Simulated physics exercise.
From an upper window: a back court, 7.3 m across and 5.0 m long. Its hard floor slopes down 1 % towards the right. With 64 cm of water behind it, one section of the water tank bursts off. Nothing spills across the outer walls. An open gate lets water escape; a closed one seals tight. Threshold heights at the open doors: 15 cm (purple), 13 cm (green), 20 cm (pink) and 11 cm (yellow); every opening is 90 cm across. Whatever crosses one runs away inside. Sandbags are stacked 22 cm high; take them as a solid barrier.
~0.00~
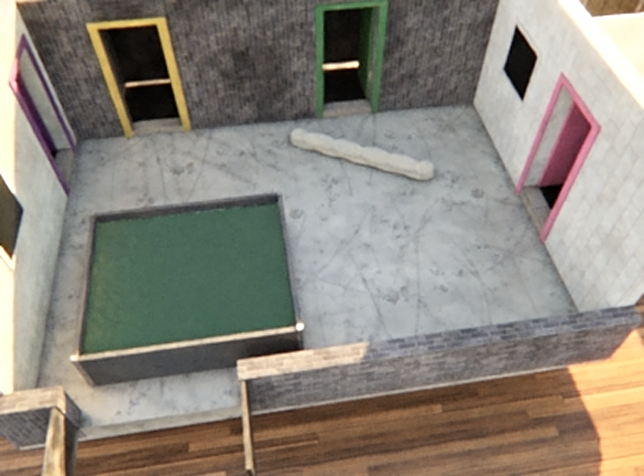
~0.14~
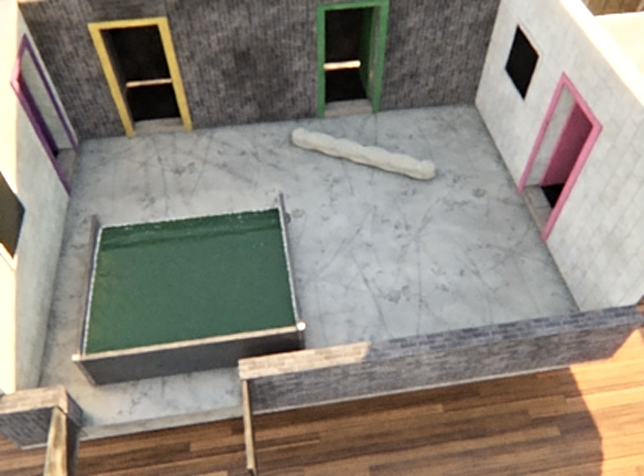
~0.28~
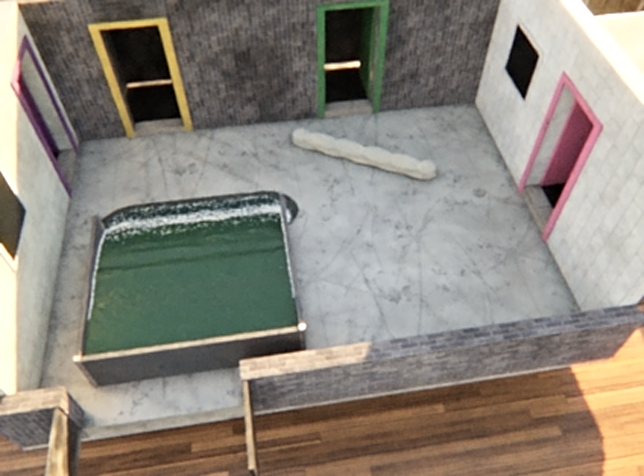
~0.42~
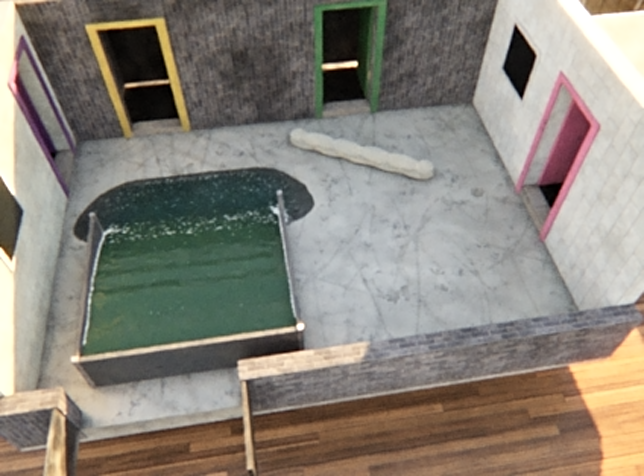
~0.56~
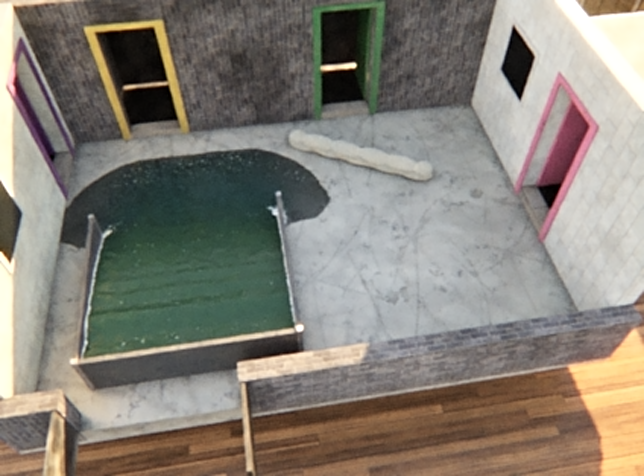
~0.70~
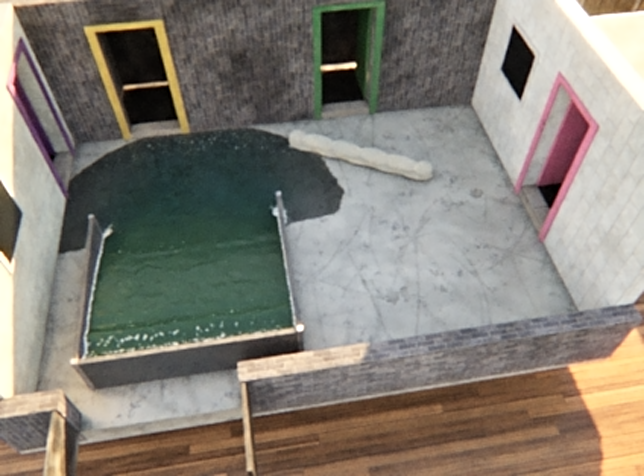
The video shows a walled court with a tank of dark green water; the tank's far side gives way, and water pours out, spreading across the pale floor toward the yellow doorway and reaching the row of sandbags.
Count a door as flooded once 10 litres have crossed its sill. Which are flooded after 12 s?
The water let in: At the purple door it passes the limit; at the green door it does not reach the limit; at the pink door it does not reach the limit; at the yellow door it goes over the limit.
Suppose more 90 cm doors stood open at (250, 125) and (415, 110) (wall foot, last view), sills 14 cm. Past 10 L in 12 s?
In that order: Past it, below.
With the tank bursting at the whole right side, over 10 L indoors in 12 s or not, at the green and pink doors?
Against that limit: Green past it, pink over.
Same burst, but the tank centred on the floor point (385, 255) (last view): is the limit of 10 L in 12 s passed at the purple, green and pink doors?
Against that limit: Purple past it, green above, pink not over.
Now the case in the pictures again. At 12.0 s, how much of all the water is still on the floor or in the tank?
About 78 per cent.
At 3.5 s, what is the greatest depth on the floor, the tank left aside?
Up to some 26 cm.
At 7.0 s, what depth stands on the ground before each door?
Depths in cm: Purple 8, green 3, pink 12, yellow 9.
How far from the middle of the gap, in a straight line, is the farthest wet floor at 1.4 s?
Some 3.6 m out.
After 1.4 s water covers 30 % of the floor and is deepest (42 cm) near (200, 137); purple door 13 cm at the sill, 0 L in, green door not reached, pink door not reached, yellow door 34 cm at the sill, 86 L in.
After 2.2 s water covers 40 % of the floor and is deepest (42 cm) near (230, 134); purple door 24 cm at the sill, 10 L in, green door 12 cm at the sill, 0 L in, pink door not reached, yellow door 38 cm at the sill, 242 L in.
After 3.5 s water covers 65 % of the floor and is deepest (26 cm) near (200, 151); purple door 24 cm at the sill, 68 L in, green door 9 cm at the sill, 0 L in, pink door 5 cm at the sill, 0 L in, yellow door 26 cm at the sill, 430 L in.
After 7.0 s water covers 90 % of the floor and is deepest (20 cm) near (586, 336); purple door 8 cm at the sill, 92 L in, green door 3 cm at the sill, 1 L in, pink door 12 cm at the sill, 0 L in, yellow door 9 cm at the sill, 503 L in.
After 12.0 s water covers 95 % of the floor and is deepest (12 cm) near (538, 243); purple door 5 cm at the sill, 92 L in, green door 7 cm at the sill, 1 L in, pink door 11 cm at the sill, 0 L in, yellow door 11 cm at the sill, 503 L in.
